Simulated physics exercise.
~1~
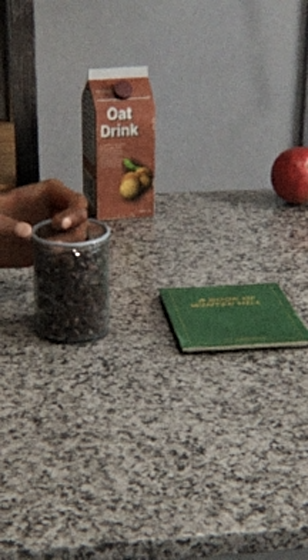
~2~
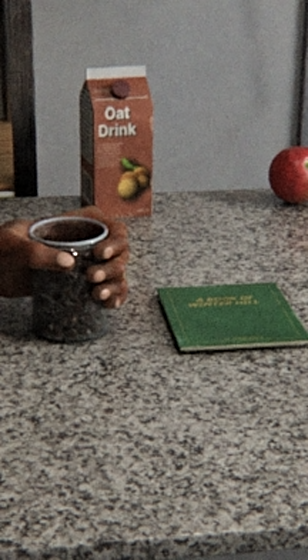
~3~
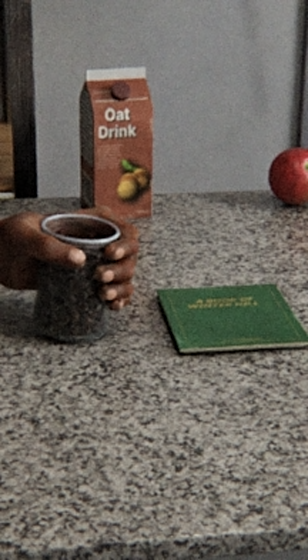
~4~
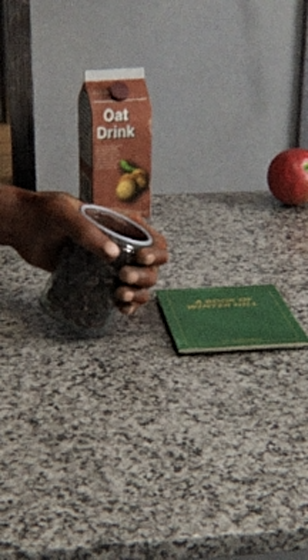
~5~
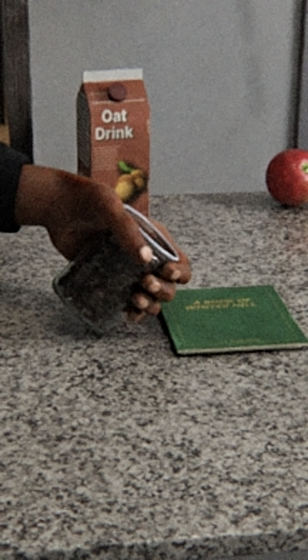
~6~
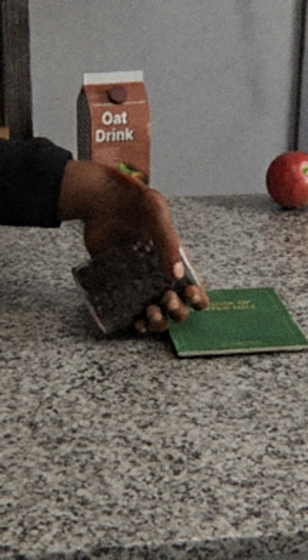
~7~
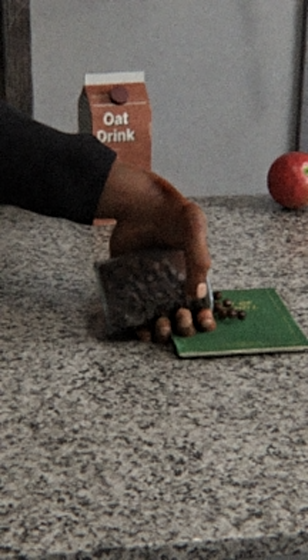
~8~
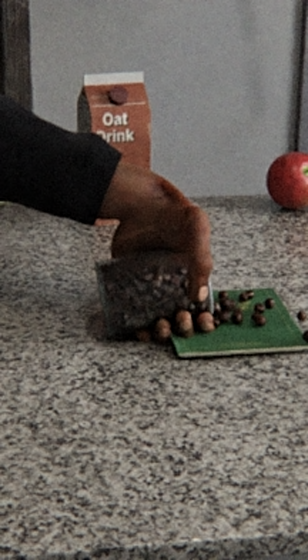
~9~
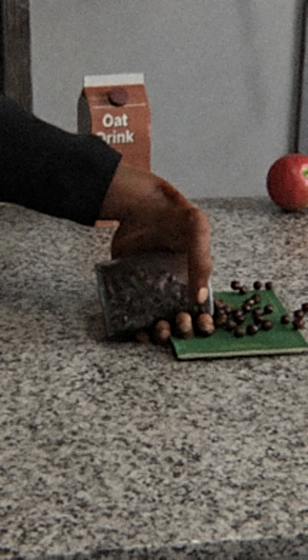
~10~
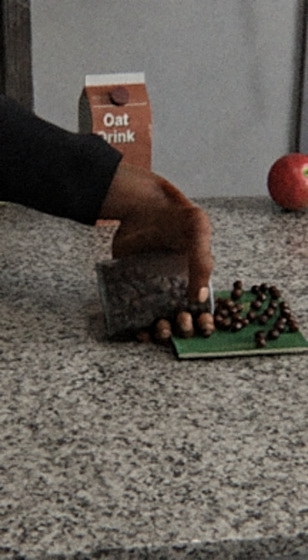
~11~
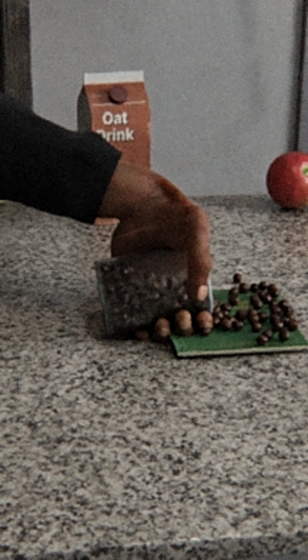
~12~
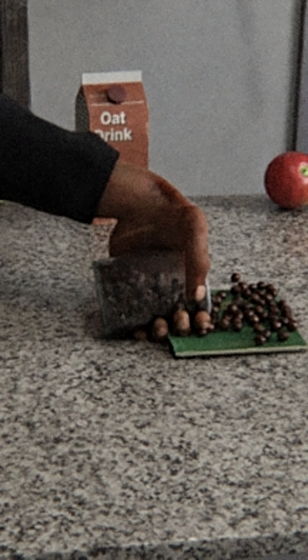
A hand gripped a clear jar of small dark brown balls on a speckled counter, tipped it over to the right, and spilled some across a green book, ending with the jar held on its side and many balls still inside.
